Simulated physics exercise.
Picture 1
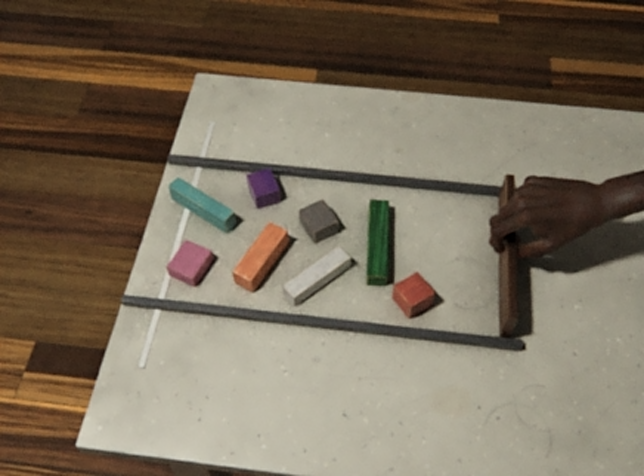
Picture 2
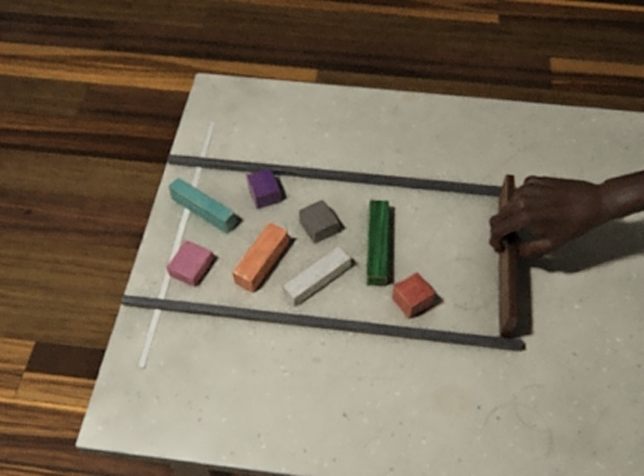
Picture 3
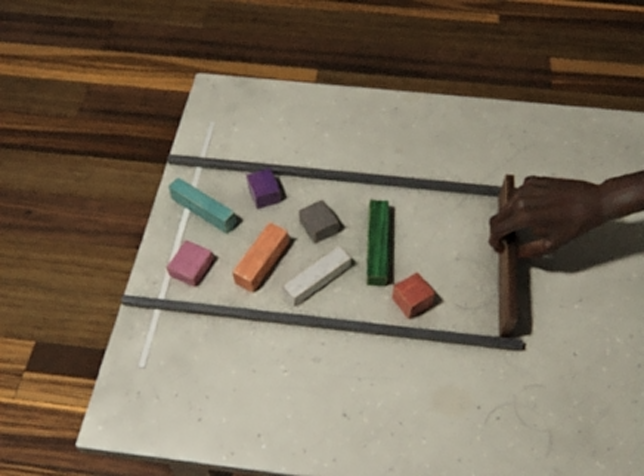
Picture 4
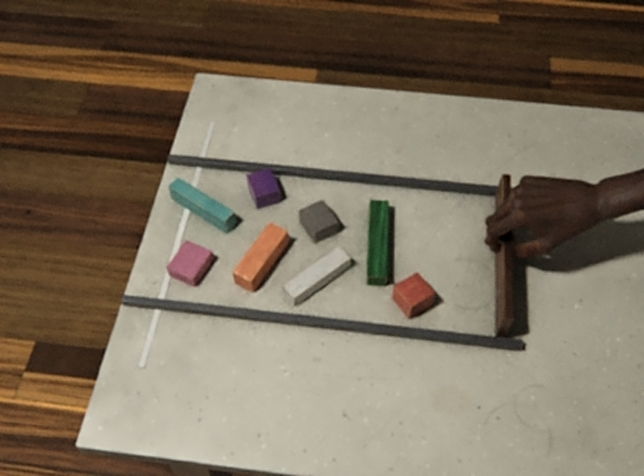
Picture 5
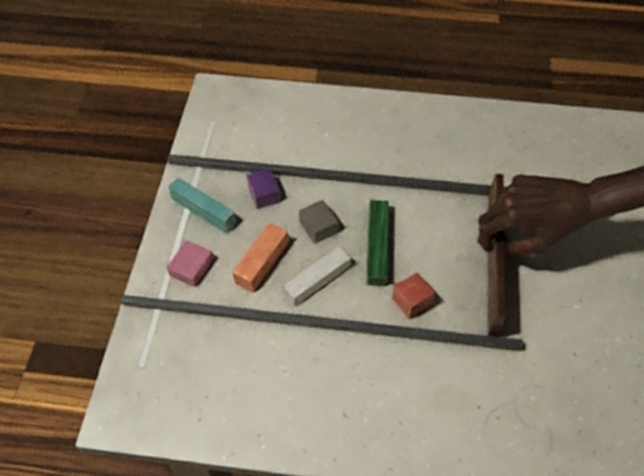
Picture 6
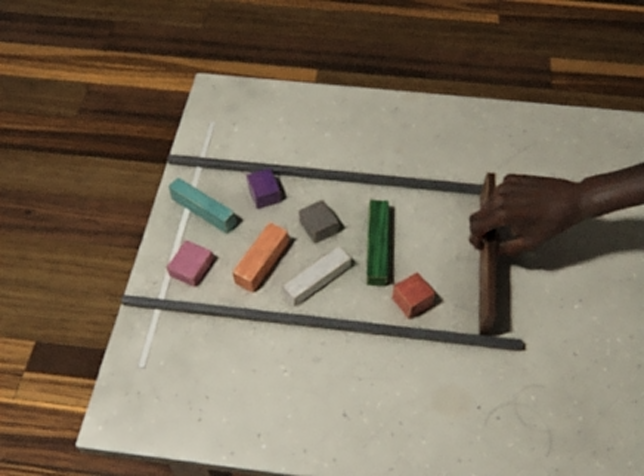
A hand held a wooden board upright at the right end of two dark rails, then slid it slightly left, while the eight colorful pieces lying between the rails stayed still.
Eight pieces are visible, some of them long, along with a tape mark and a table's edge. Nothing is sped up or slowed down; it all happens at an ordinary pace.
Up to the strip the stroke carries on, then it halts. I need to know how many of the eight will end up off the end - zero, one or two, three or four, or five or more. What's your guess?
Fallen: Three or four.
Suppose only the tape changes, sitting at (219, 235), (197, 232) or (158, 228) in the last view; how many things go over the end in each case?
The counts: 1, 3 and 7.
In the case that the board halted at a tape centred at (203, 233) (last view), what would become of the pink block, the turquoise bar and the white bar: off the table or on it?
The pink block topples off; the turquoise bar topples off; and the white bar stays put.
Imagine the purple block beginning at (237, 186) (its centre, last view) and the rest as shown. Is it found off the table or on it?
Lab note: Started there, it remains on top.
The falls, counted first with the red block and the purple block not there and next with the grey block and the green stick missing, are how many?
The count is 3 in one try and 2 in the other, in that order.
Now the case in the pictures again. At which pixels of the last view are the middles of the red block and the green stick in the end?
Reading them off: First (153, 266); then (173, 217).
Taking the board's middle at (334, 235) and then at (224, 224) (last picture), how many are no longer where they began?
First 4, then 8.
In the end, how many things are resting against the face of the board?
Counting them up gives 2.
Soon after, none off yet; turquoise bar at rest near (202, 205); pink block at rest near (191, 263); purple block at rest near (264, 189).
At rest, the number that fall off is three or four; fallen, white bar, orange bar, pink block and turquoise bar.
